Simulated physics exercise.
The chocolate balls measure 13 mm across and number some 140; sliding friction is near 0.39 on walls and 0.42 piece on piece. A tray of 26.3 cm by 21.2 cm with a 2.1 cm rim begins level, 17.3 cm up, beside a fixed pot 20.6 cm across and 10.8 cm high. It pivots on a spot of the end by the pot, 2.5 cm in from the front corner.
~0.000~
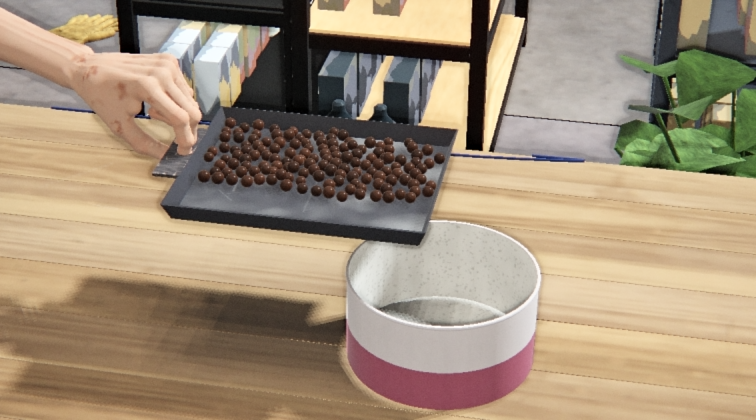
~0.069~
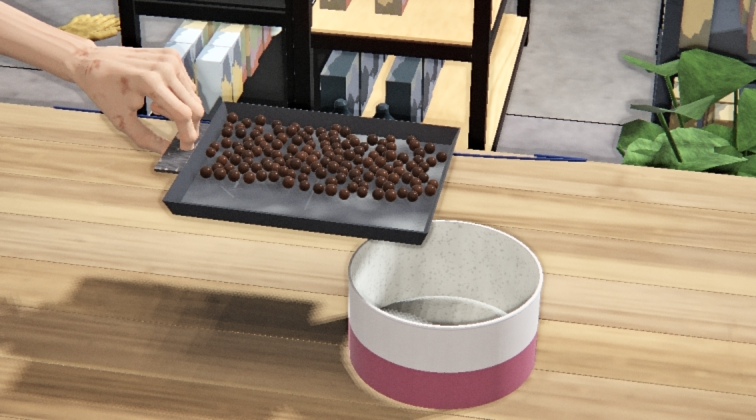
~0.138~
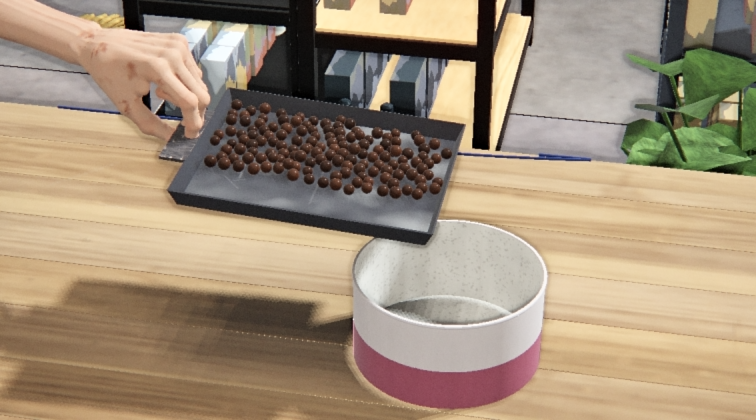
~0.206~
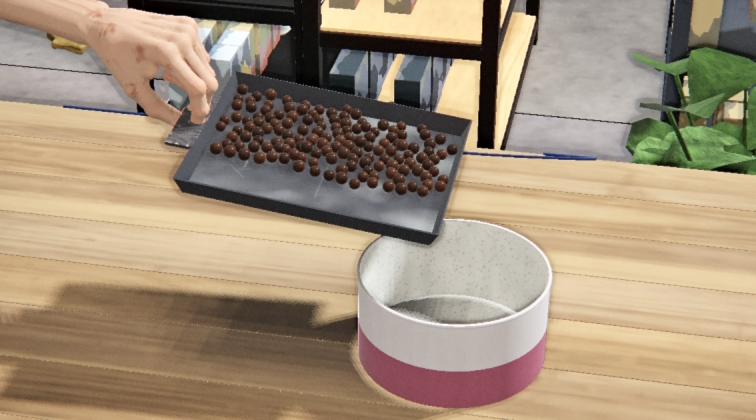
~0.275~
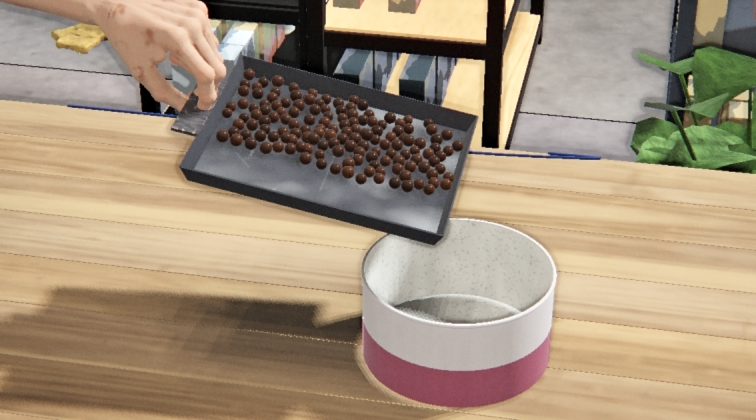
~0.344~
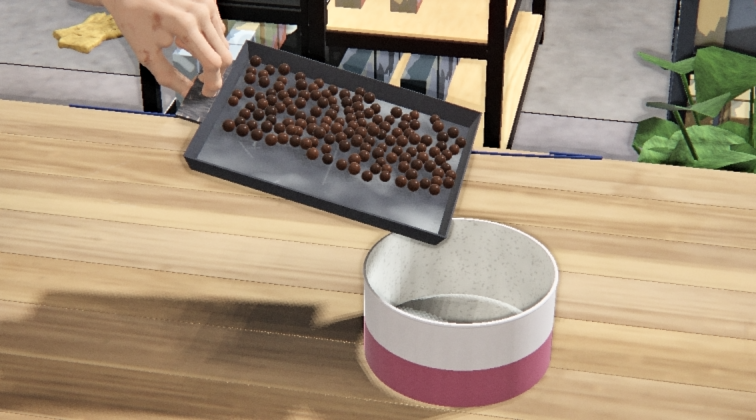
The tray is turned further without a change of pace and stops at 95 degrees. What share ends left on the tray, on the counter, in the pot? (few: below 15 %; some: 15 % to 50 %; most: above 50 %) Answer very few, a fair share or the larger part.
Left on the tray: Very few; on the counter: Very few; in the pot: The larger part.
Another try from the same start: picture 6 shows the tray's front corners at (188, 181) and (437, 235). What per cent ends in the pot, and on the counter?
Pot 55, counter 45.
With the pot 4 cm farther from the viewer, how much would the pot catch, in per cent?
Then about 50 per cent.
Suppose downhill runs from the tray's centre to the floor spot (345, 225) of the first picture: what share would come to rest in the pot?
Some 55 per cent.
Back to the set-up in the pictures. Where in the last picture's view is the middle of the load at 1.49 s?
At about (476, 241).
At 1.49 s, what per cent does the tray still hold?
About 50 per cent.
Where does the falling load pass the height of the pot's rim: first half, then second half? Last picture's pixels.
First near (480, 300), later near (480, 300).
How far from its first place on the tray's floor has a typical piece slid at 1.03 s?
Some 12 cm.
After 1.03 s, tilt 53 degrees; the tray holds 95 %, the pot 0 %.
After 1.49 s, tilt 78 degrees; the tray holds 50 %, the pot 35 %.
After 2.02 s, tilt 95 degrees; the tray holds 0 %, the pot 95 %.
At rest (2.5 s), tray 0 %, counter 5 %, pot 95 %.
